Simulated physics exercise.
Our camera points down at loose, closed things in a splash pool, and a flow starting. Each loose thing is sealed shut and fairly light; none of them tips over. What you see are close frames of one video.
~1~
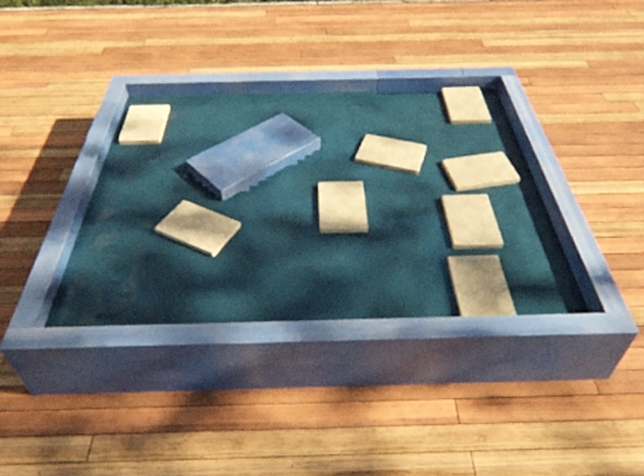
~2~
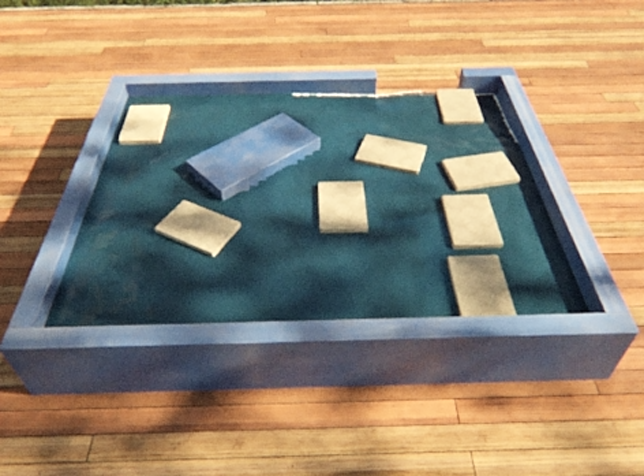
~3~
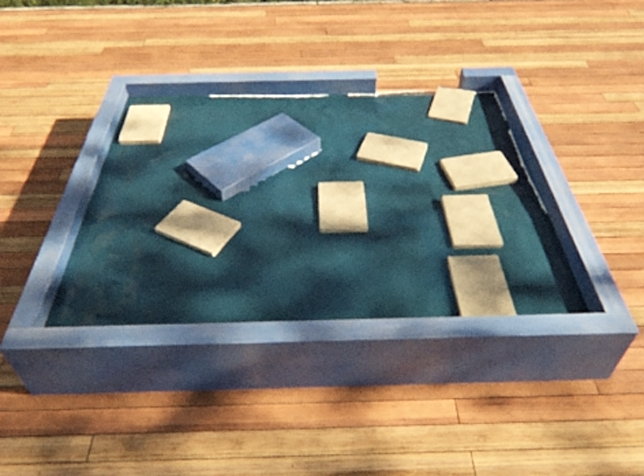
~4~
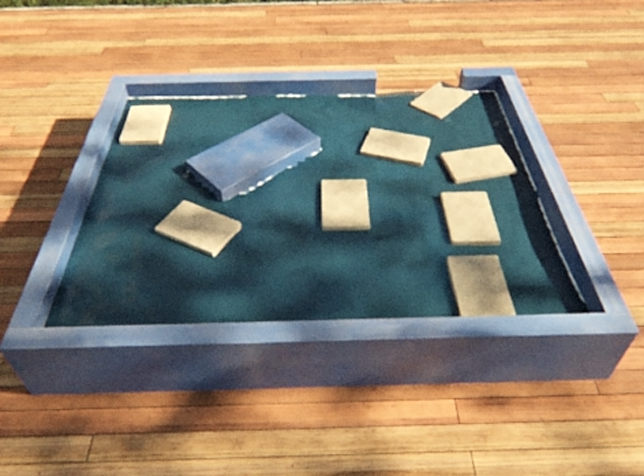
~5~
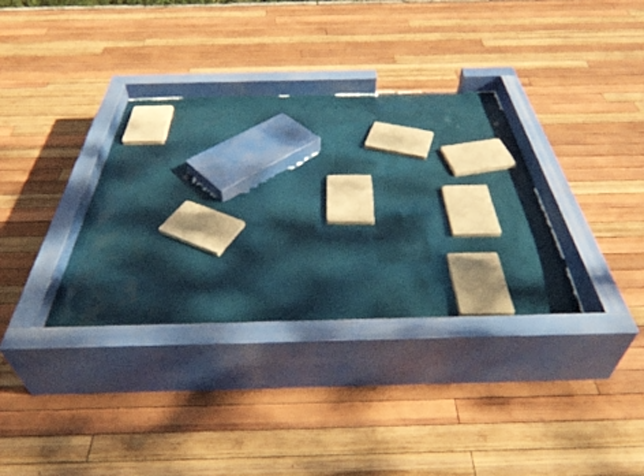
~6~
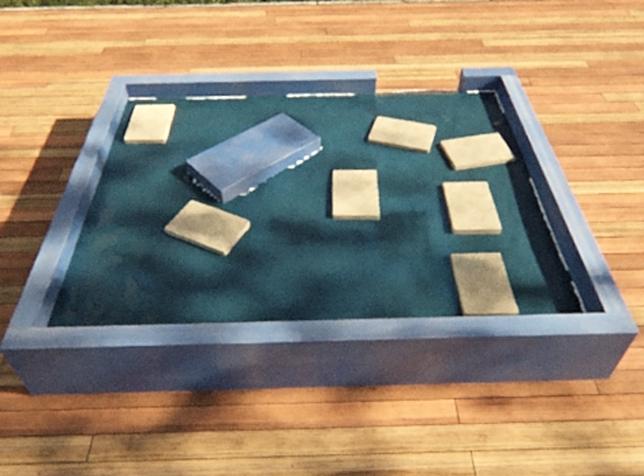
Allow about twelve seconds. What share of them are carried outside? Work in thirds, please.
That would be one to two thirds.
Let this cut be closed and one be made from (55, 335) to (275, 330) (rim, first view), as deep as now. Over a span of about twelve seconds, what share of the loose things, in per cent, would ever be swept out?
Some 20 per cent of the things, roughly.
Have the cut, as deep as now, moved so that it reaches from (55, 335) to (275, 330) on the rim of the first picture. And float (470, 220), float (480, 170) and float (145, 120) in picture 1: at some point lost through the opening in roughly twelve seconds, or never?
Taken in that order, the answers are not lost, not lost, not lost.
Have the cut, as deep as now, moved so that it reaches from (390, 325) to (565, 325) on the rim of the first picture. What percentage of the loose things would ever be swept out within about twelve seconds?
Some 50 in a hundred.
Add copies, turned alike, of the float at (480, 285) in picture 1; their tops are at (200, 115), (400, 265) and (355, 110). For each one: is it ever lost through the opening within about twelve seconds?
Lab note - results by position: Retained, retained, exited.
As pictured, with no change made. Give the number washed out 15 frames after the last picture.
The count is 3.
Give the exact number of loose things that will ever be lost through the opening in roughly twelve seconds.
My count comes to 3.
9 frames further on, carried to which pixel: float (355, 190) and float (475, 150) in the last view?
I'd say close to (377, 169) and close to (467, 116).
A moment on, 1 of 8 are out; 7 afloat.
Next, 2 of 8 are out; 6 afloat.
Later, 3 of 8 are out; 5 afloat.
In the end, 3 of 8 are out; 5 afloat.
